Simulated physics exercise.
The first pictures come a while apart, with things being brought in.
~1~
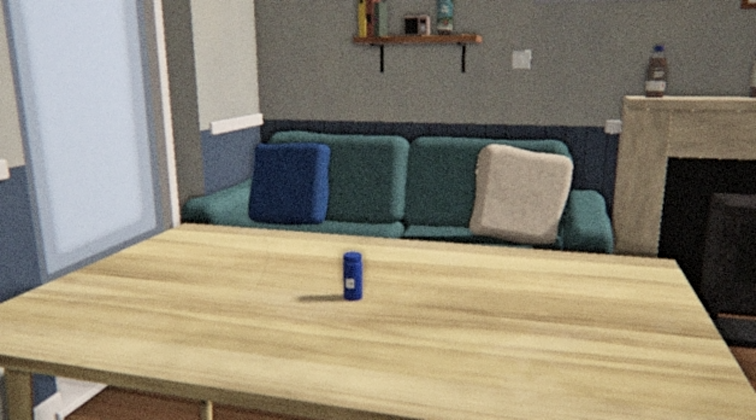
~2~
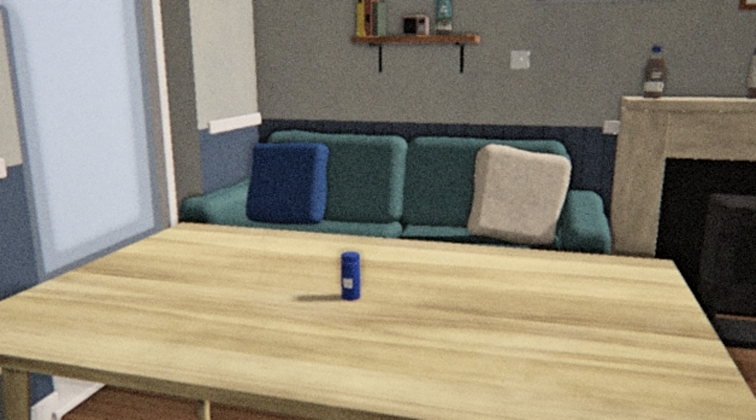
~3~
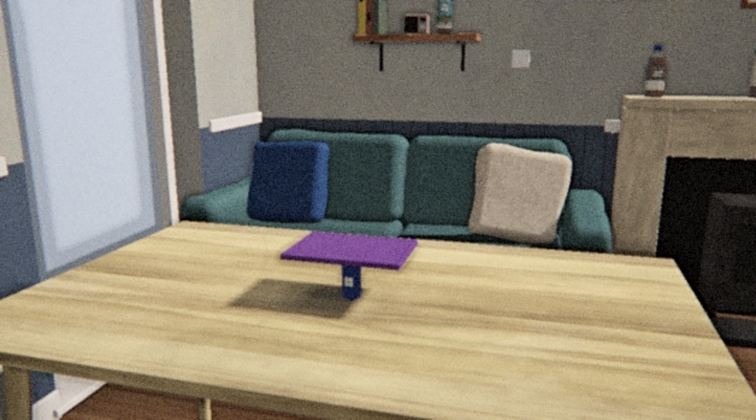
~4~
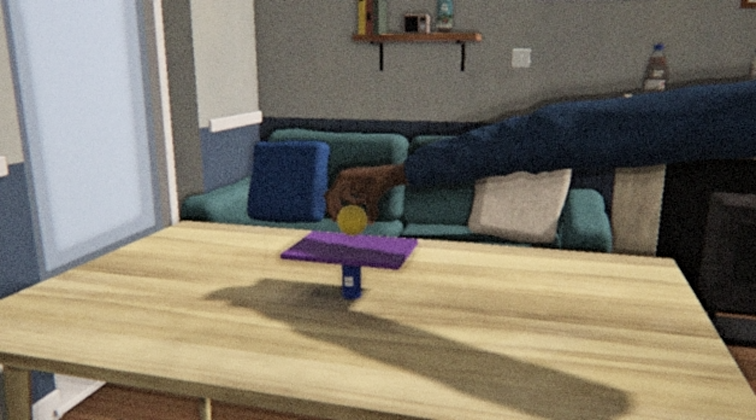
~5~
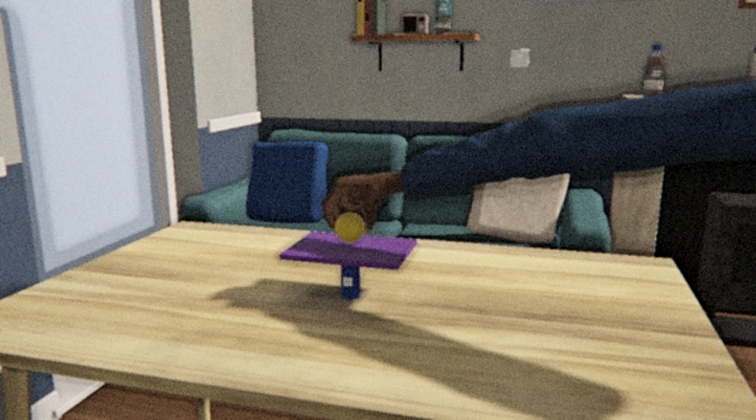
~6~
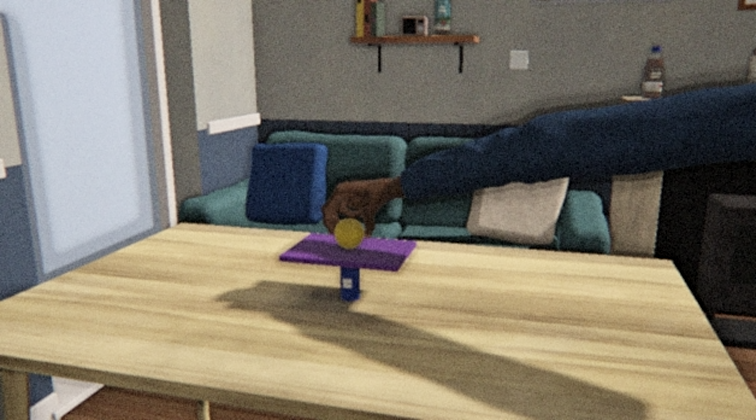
Purple lid appearing atop a small blue cylinder on a wooden table, then a hand lowering a yellow lemon onto it.
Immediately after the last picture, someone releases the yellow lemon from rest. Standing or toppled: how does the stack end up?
The stack ends up standing.
Then, 0.20 s on from there, no change.
Then, 0.40 s on from there, yellow lemon resting near (350, 234).
In the end, all 3 unmoved. At the end, from the last picture's camera, yellow lemon near (350, 234). The stack keeps its balance.
